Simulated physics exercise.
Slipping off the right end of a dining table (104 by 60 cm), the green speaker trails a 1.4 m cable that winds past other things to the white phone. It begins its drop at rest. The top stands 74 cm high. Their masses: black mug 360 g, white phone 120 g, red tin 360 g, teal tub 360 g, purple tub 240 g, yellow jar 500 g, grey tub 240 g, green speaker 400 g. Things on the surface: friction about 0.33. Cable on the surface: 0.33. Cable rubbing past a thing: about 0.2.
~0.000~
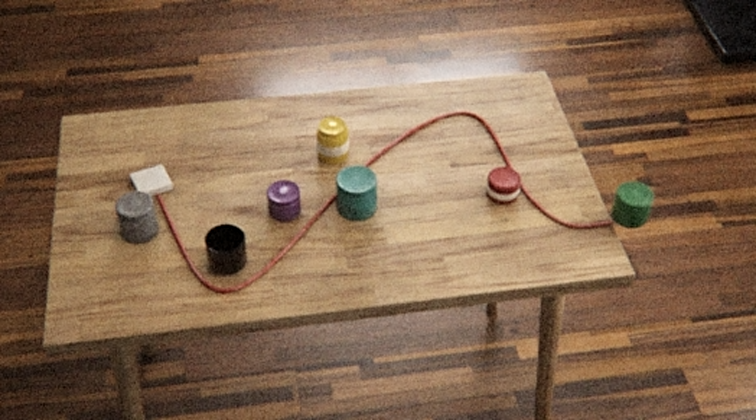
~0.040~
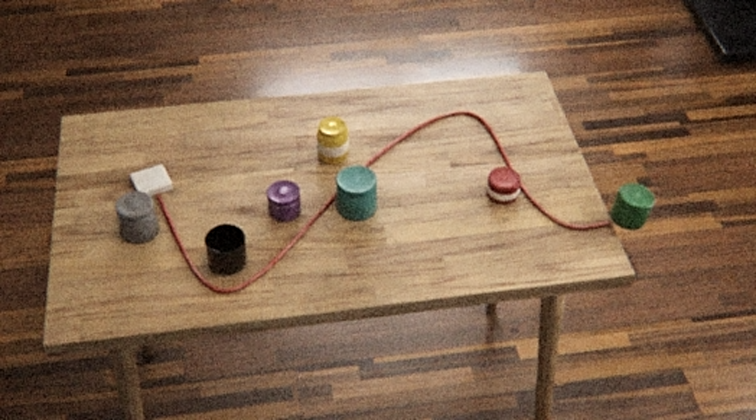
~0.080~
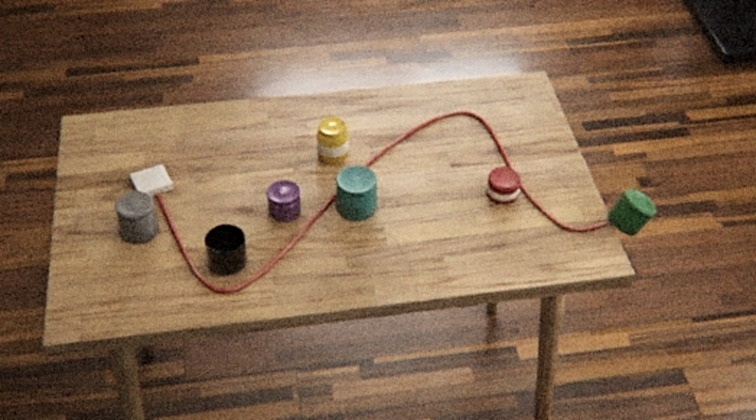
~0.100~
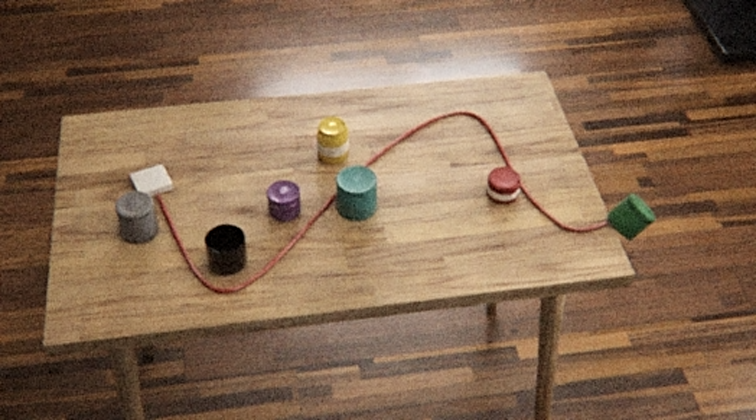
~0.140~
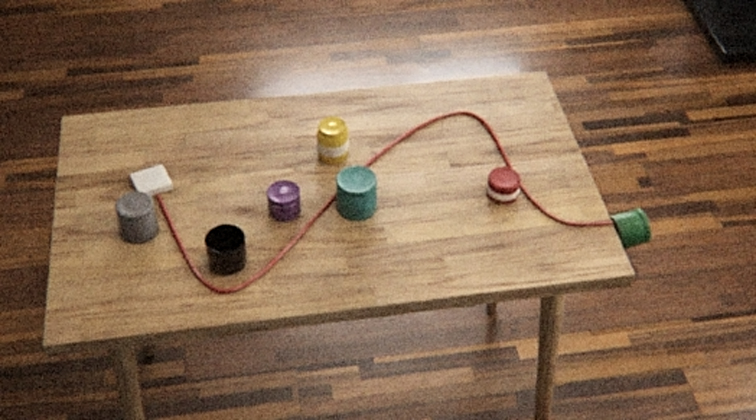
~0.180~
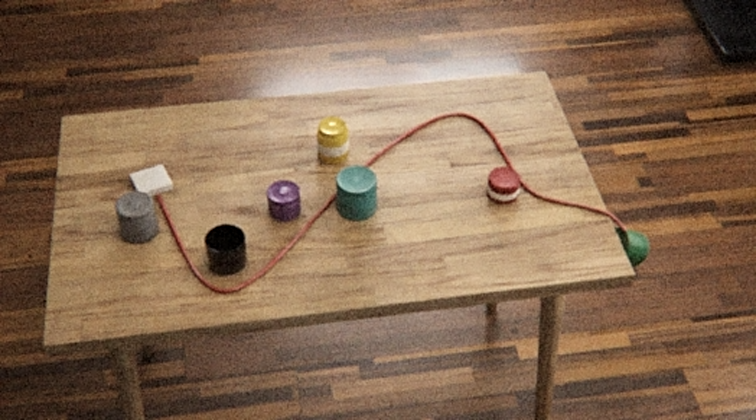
The green cylinder at the right end of the wooden table tilted, then tipped over the edge and dropped partly out of view, pulling the red cable slightly, while the other small containers stayed still.
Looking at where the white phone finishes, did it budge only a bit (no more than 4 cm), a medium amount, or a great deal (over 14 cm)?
Its displacement will be large.
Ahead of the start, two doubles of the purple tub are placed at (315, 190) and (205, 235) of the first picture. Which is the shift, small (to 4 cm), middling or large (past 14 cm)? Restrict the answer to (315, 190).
There: Small.
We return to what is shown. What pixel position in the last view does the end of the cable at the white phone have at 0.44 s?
It's at around pixel (181, 221).
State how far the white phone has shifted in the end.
For the white phone, I'd say close to 45 cm.
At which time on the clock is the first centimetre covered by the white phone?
Answer: White phone, 0.38 s.
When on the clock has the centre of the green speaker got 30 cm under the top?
Time: 0.30 s.
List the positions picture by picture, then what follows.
The first picture shows shows, white phone (151, 179); cable runs through (542, 209) (478, 117) (370, 162) (284, 252) (180, 245).
The second picture shows shows, green speaker (635, 195); cable runs through (541, 209) (370, 162) (180, 245).
The third picture shows shows, green speaker (632, 212); cable runs through (541, 209) (370, 162) (180, 245).
The fourth picture shows shows, green speaker (631, 217); cable runs through (541, 209) (370, 162) (180, 245).
The fifth picture shows shows, green speaker (630, 229); cable runs through (542, 209) (370, 162) (180, 245).
The sixth picture shows shows, white phone (151, 179); cable runs through (560, 202) (478, 120) (370, 162) (284, 252) (180, 245).
At 0.4 s, the cable's tail end at (181, 221); white phone 9 cm off its start, black mug 6 cm off its start, green speaker over the edge.
At 0.7 s, the cable's tail end at (278, 259); white phone 33 cm off its start, black mug 15 cm off its start, green speaker over the edge.
At 0.9 s, the cable's tail end at (315, 274); white phone 43 cm off its start at (322, 283), black mug 15 cm off its start at (248, 180), green speaker over the edge.
At 1.2 s, the cable's tail end at (315, 274); white phone 43 cm off its start, black mug 15 cm off its start, green speaker over the edge.
At 2.4 s, the cable's tail end at (315, 274); white phone 43 cm off its start at (322, 283), black mug 15 cm off its start at (248, 180), green speaker over the edge, teal tub 4 cm off its start at (369, 191).
